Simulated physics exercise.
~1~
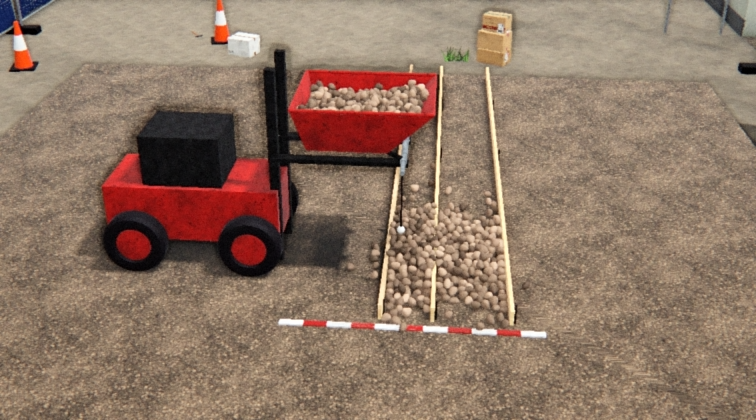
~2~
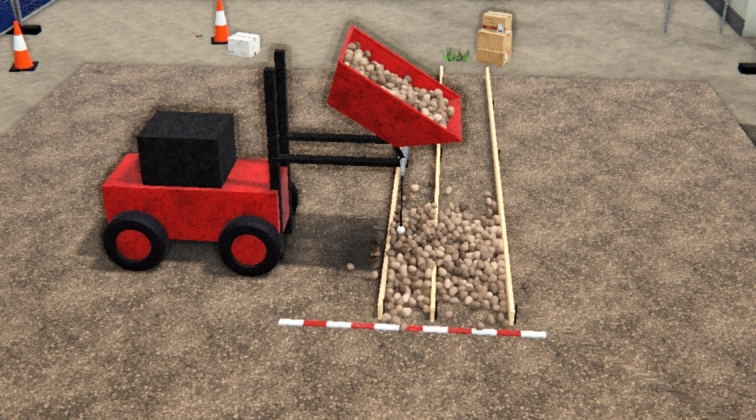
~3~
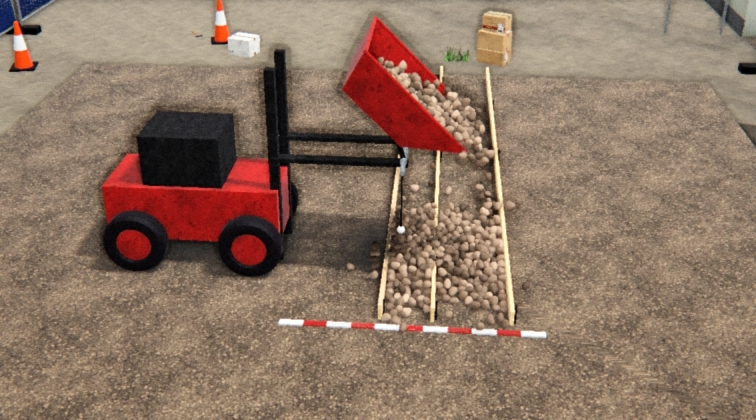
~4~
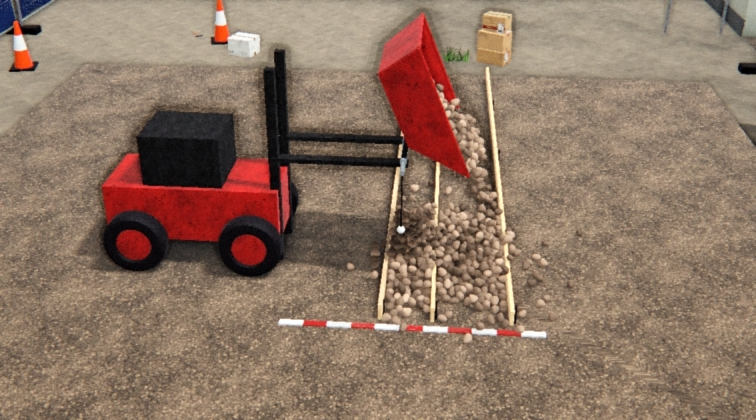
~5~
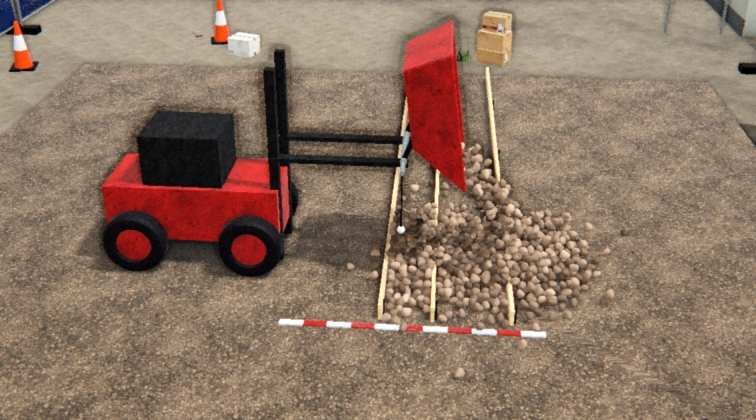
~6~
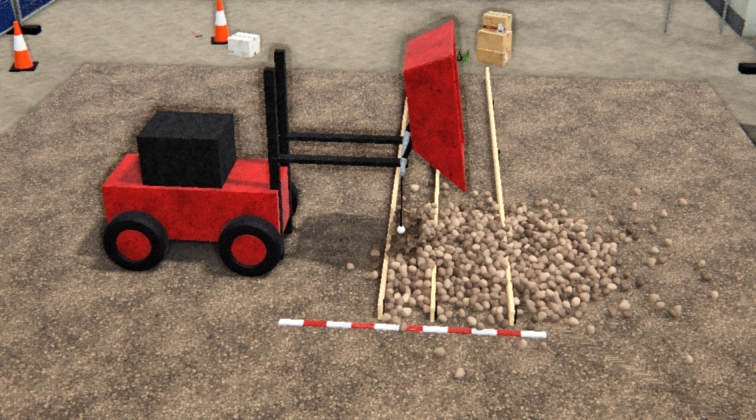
At first, a red forklift holds a level skip full of rounded brown stones above three thin boards on the ground, where an earlier heap already lies. The skip tilts to the right, and the stones slide toward its lower edge, with a few beginning to drop. As it tips more steeply, the load pours out in a stream onto the heap. The stones spread rightward, many of them spilling over the last board. Finally the skip hangs nearly upright and empty, while a broad, low mound covers the boards' near end and reaches well past them.
